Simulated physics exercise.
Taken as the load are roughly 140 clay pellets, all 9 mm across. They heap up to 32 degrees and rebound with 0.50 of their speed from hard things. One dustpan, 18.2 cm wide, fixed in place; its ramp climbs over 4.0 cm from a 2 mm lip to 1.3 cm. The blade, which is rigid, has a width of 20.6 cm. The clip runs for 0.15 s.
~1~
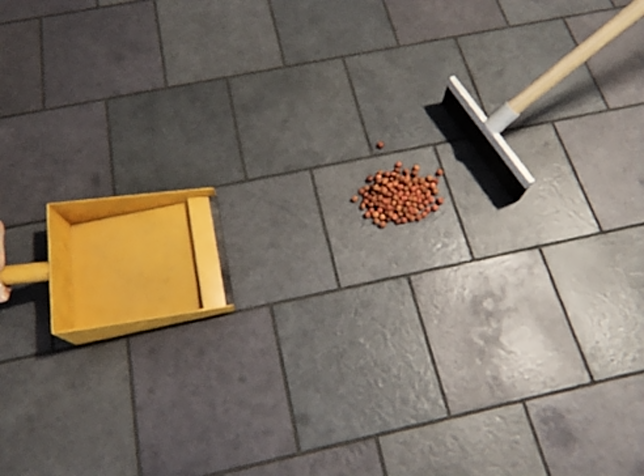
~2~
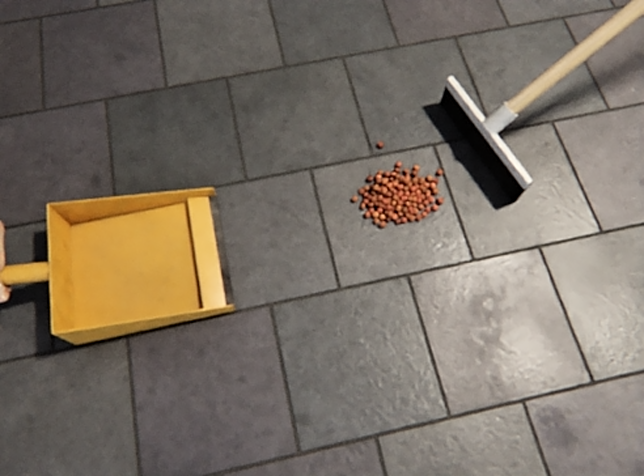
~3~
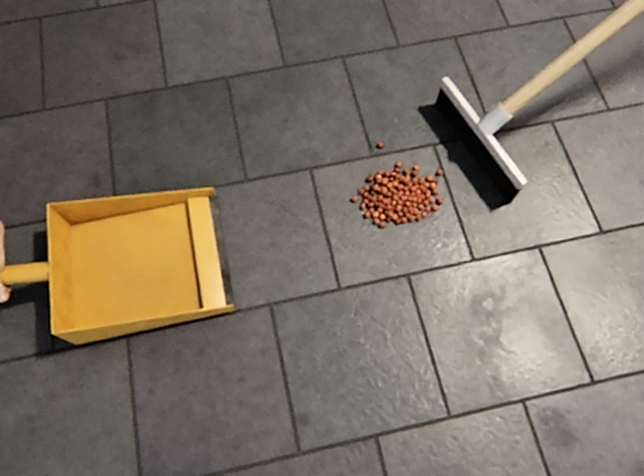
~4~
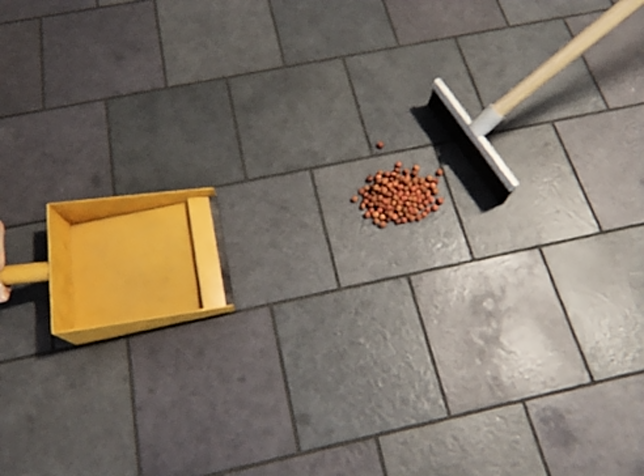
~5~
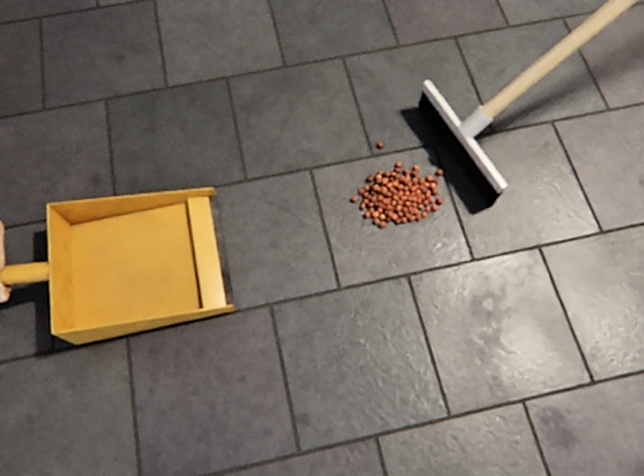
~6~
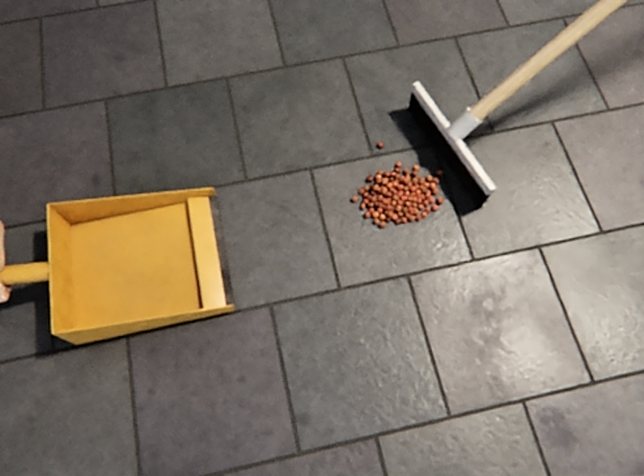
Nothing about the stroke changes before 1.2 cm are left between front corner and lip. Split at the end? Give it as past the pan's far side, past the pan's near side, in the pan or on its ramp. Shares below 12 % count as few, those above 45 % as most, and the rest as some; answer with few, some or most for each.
Final split: Far side: Few; near side: Few; pan: Few.
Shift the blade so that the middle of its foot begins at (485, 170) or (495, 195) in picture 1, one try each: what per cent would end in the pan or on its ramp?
About 5 and 20 per cent.
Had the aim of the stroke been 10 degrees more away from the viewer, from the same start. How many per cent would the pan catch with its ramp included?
Estimate: 0 % in pan or on ramp.
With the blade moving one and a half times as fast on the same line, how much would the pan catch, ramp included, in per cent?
In that case some 15 per cent.
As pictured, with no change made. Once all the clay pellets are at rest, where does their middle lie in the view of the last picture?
Near (246, 248).
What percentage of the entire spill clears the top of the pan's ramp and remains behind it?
Estimate: About 0 %.
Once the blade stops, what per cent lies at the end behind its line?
I'd put it near 35 in a hundred.
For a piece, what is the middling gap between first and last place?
It works out to some 24 cm.
Then, 0.29 s after the last picture, middle of the blade 20 cm from the lip; 0 % over the lip, far side 5 %, near side 0 %.
Then, 0.48 s after the last picture, middle of the blade 10 cm from the lip; 0 % over the lip, far side 5 %, near side 0 %.
Then, 0.79 s after the last picture, middle of the blade 4 cm from the lip; 5 % over the lip, far side 5 %, near side 0 %.
In the end, far side 5 %, near side 0 %, pan 5 %, in front of the lip or behind the blade 90 %.
